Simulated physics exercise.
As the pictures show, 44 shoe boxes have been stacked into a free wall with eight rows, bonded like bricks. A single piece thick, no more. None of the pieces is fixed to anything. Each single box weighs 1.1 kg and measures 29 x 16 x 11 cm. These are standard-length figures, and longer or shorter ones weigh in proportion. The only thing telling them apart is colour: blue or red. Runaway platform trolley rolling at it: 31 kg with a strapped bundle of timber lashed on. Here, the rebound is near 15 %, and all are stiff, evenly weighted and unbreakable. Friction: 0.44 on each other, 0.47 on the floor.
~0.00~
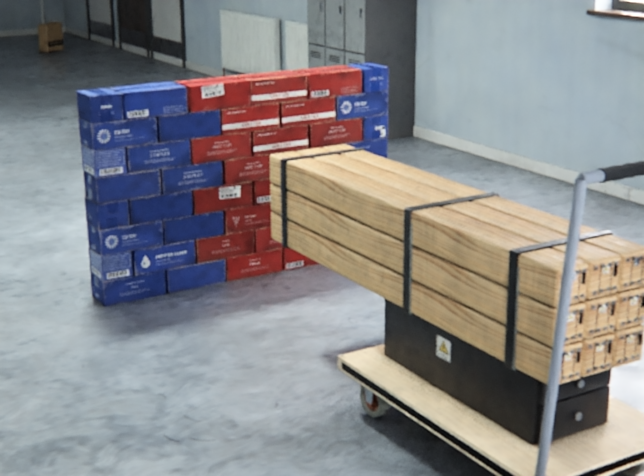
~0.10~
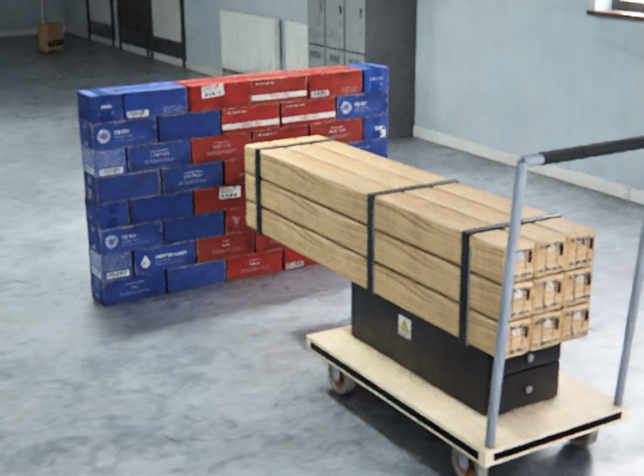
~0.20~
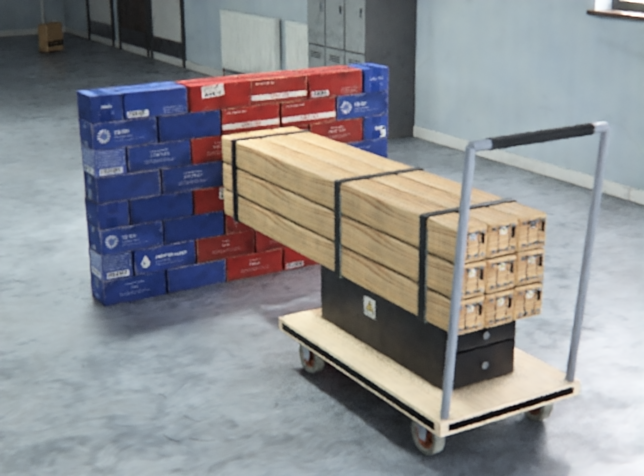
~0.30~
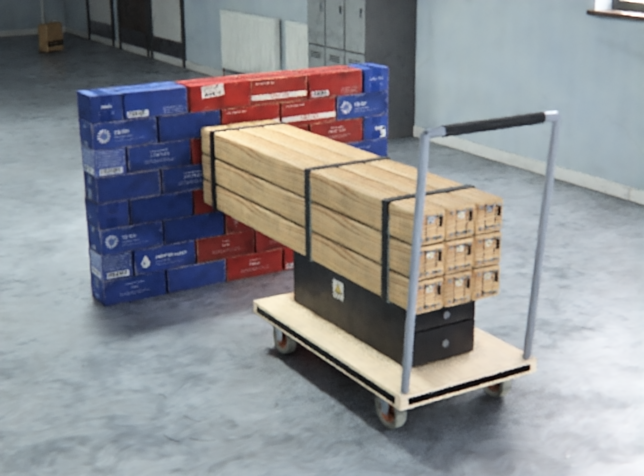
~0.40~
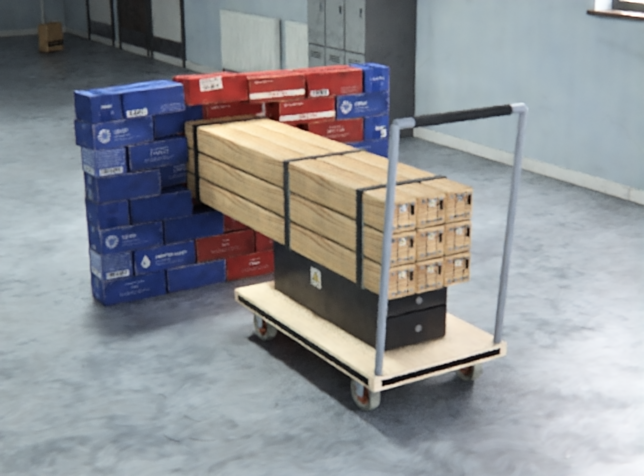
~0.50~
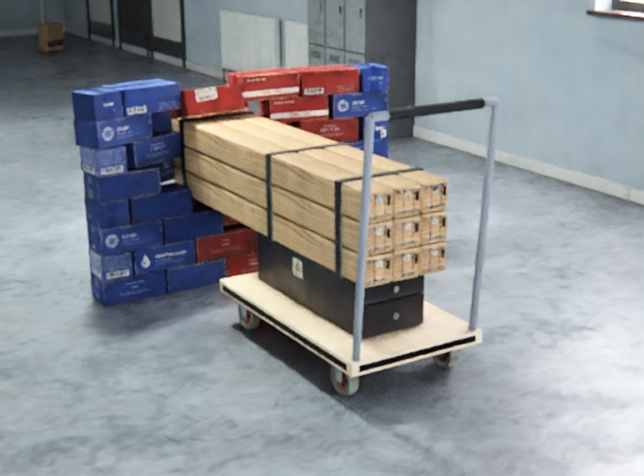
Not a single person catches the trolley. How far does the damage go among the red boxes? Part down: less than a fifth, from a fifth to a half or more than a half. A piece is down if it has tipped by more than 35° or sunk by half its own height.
Beyond half.
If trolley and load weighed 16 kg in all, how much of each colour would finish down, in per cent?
In that case blue comes to 30 and red to 60 percent.
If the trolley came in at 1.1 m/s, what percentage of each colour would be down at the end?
Then blue 60, red 70 per cent.
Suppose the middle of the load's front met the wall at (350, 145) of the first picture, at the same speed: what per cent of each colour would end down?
Result - blue: 20 %; red: 50 %.
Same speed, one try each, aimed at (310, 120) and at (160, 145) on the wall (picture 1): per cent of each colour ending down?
You'd get blue at 20 followed by 40, and red at 60 followed by 20 percent.
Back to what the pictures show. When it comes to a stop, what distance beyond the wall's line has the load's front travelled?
Something like 90 cm.
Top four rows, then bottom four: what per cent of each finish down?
Of the top ones 80 percent, of the bottom ones 10 percent.
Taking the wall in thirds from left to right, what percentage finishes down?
40 / 70 / 40 %, left to right.
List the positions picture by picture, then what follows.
In the first picture (we follow the side turned to the camera), load (276, 183) 66 cm short of the wall; top red box (221, 96); top blue box (107, 109); no piece has moved.
Load (251, 172) 45 cm short of the wall; top red box (221, 96), in the second picture.
Load (228, 162) 24 cm short of the wall; top red box (221, 96), in the third picture.
Load (207, 153) 31 mm short of the wall; top red box (221, 96), in the fourth picture.
Load (190, 146) 13 cm into the wall's line; top red box (219, 90) tipped 4°; 17 stirred so far, in the fifth picture.
Load 26 cm into the wall's line; top red box (215, 100) tipped 13°, 41 mm lower; top blue box (109, 106) displaced 13 mm; 1 of the 20 red boxes down, 22 disturbed in all, in the sixth picture.
Around 0.82 s, load 66 cm past the wall's line, still rolling; 7 of the 20 red boxes down (13 of 44 in all colours); top red box 59 mm lower; top blue box tipped 41°.
Around 1.24 s, load 89 cm past the wall's line, still rolling; 12 of the 20 red boxes down (20 of 44 in all colours); top red box 59 mm lower; top blue box on its side.
Finally (3.4 s), load 90 cm past the wall's line, stopped; 12 of the 20 red boxes down (20 of 44 in all colours); top red box 59 mm lower; top blue box on its side. That is 60 per cent. Seen by the last camera, middles, top red box near (154, 88), top blue box near (58, 249).
